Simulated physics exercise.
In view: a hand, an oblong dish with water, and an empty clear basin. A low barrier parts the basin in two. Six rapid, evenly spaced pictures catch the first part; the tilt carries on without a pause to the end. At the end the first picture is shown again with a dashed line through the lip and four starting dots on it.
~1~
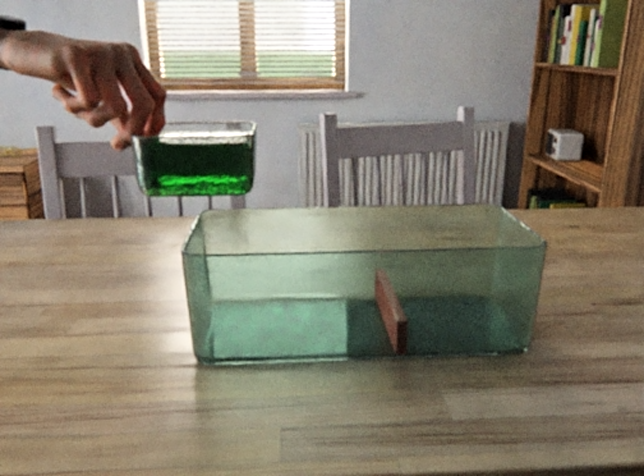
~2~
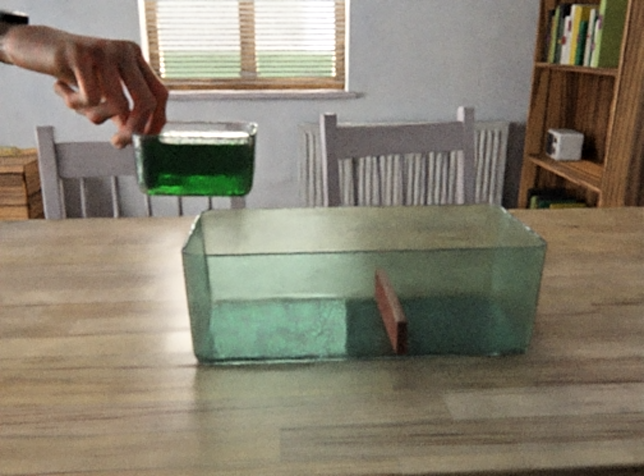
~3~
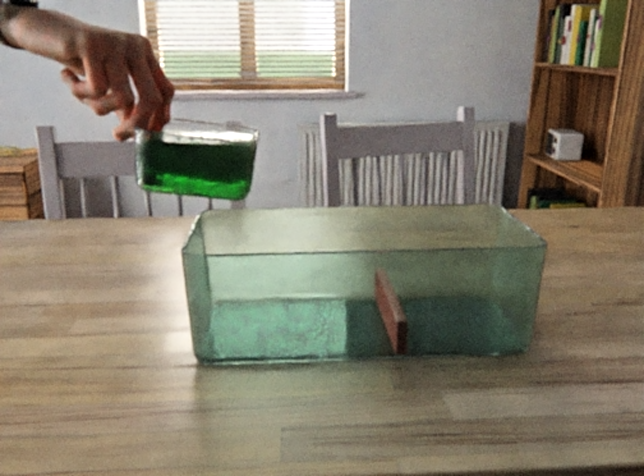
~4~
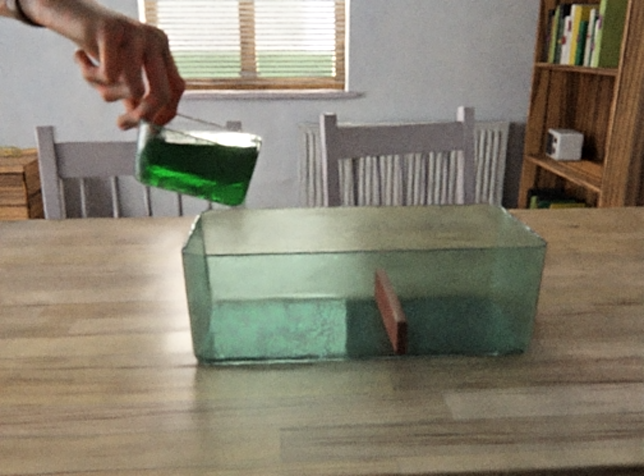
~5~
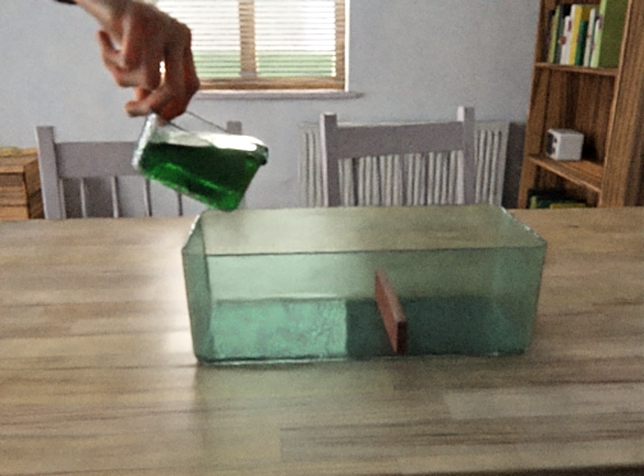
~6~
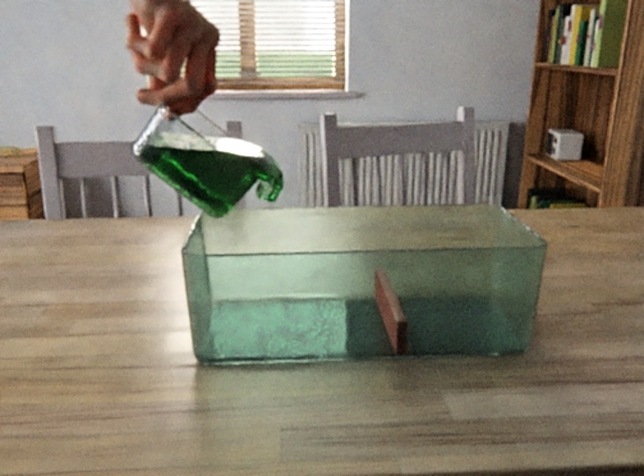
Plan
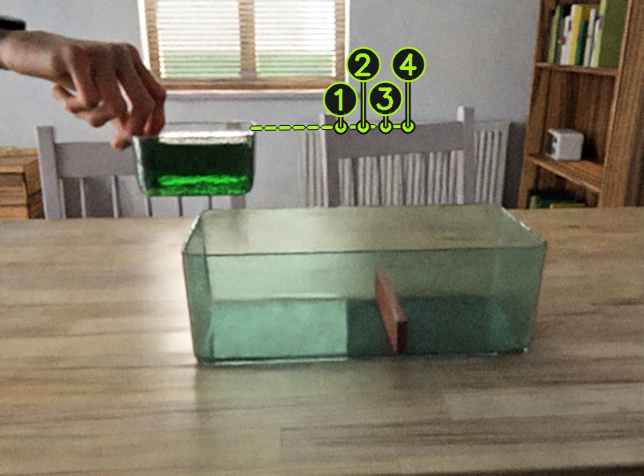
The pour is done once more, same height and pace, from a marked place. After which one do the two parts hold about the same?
Take 1.
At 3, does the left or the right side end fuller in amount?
More ends on the right.
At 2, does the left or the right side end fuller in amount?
The right side.
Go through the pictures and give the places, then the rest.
Upright, lip at (252, 128); basin from (194, 360) to (529, 348); top of the wall at (390, 291); nothing has left yet.
Upright, lip at (253, 130); nothing has left yet.
Tipped about 7°, lip at (255, 135); nothing has left yet.
Tipped about 16°, lip at (258, 144); nothing has left yet.
Tipped about 27°, lip at (260, 155); water is over the lip, down to (265, 159).
Tipped about 41°, lip at (259, 169); water is over the lip, down to (272, 197).
On the marked copy, 1 at (340, 127); 2 at (363, 126); 3 at (385, 126); 4 at (408, 126).
If 1 is chosen, about 51 % ends left of the wall and 48 % right of it.
If 2 is chosen, about 28 % ends left of the wall and 72 % right of it.
If 3 is chosen, about 16 % ends left of the wall and 83 % right of it.
If 4 is chosen, about 7 % ends left of the wall and 93 % right of it.
